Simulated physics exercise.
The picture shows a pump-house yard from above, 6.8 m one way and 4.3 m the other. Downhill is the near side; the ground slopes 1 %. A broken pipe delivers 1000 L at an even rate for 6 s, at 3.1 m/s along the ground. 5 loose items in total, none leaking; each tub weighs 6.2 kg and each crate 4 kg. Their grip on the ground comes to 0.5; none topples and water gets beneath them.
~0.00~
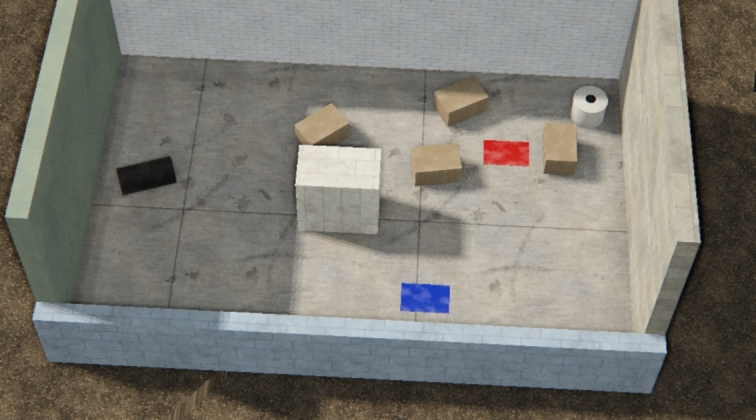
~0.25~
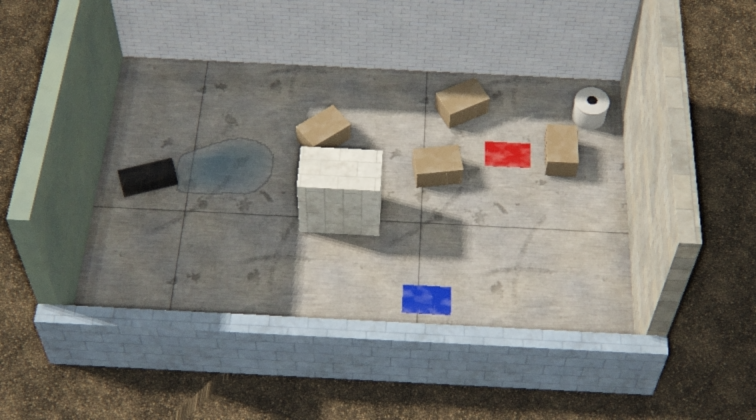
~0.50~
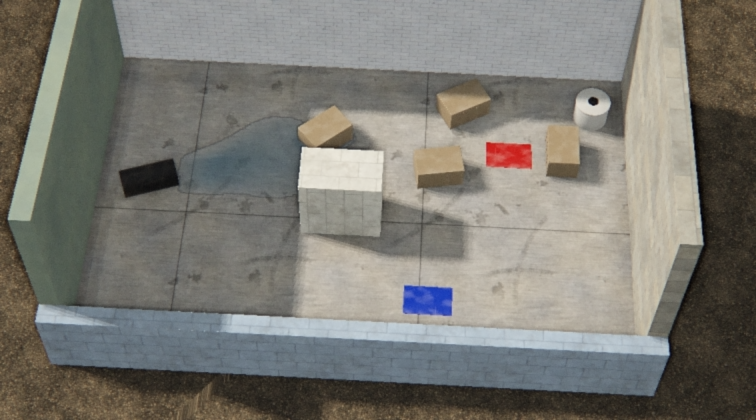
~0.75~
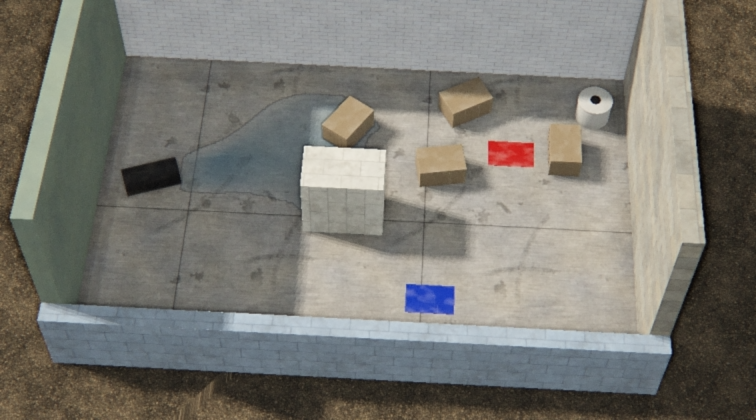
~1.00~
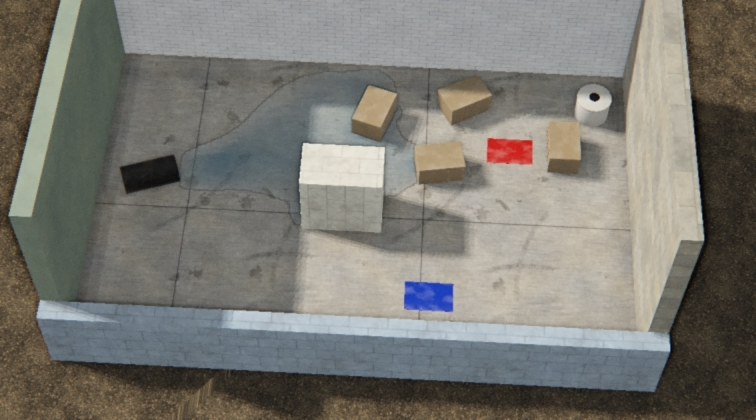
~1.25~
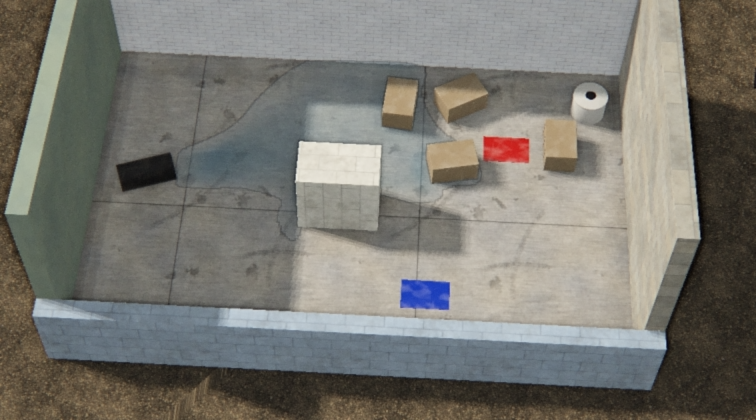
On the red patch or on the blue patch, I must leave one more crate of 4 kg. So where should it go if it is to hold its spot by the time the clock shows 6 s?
Go with the blue patch.
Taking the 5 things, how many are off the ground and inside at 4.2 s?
Then: 5.
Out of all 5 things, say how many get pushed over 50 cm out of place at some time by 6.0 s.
That comes to 5.
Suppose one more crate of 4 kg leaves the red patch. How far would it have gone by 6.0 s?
Around 250 centimetres from the patch.
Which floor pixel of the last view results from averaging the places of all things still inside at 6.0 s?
(562, 221).
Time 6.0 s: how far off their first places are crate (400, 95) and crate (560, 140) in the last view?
One is off by 300 cm, the other by 250 cm, in the order asked.
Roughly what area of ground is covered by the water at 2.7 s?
13 m2.
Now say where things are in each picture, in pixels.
A crate at (322, 124) rests on the ground; a crate at (437, 158), on the bottom; the red patch at (506, 153); the blue patch at (425, 298); water covers 0.0 m2; 0 of 5 have shifted, in the first picture.
A crate at (323, 125), on the bottom; a crate at (438, 159) rests on the ground; the red patch at (508, 155); the blue patch at (427, 300); water covers 0.8 m2; 0 of 5 have shifted, in the second picture.
A crate at (325, 126), on the bottom; a crate at (439, 160), on the bottom; the red patch at (509, 156); the blue patch at (428, 301); water covers 1.7 m2; 0 of 5 have shifted, in the third picture.
A crate at (348, 117) rests on the ground, 30 cm from its start; a crate at (441, 159), on the bottom; the red patch at (511, 154); the blue patch at (430, 299); water covers 2.9 m2; 1 of 5 have shifted, in the fourth picture.
A crate at (375, 106), on the bottom, 69 cm from its start; a crate at (440, 156) rests on the ground; the red patch at (510, 152); the blue patch at (429, 297); 4.3 m2 under water; 1 of 5 have shifted, in the fifth picture.
A crate at (400, 96), afloat, 109 cm from its start; a crate at (453, 154), on the bottom, 21 cm from its start; the red patch at (506, 150); the blue patch at (425, 295); 5.7 m2 under water; 2 of 5 have shifted, in the sixth picture.
After 1.8 s on red it would be 19 cm off in 1 cm of water; on blue it would be 0 cm off in 0 cm of water.
After 2.7 s on red it would be 41 cm off in 5 cm of water; on blue it would be 0 cm off in 0 cm of water.
After 4.2 s on red it would be 85 cm off in 8 cm of water; on blue it would be 0 cm off in 0 cm of water.
After 6.0 s on red it would be 230 cm off in 5 cm of water; on blue it would be 0 cm off in 0 cm of water.
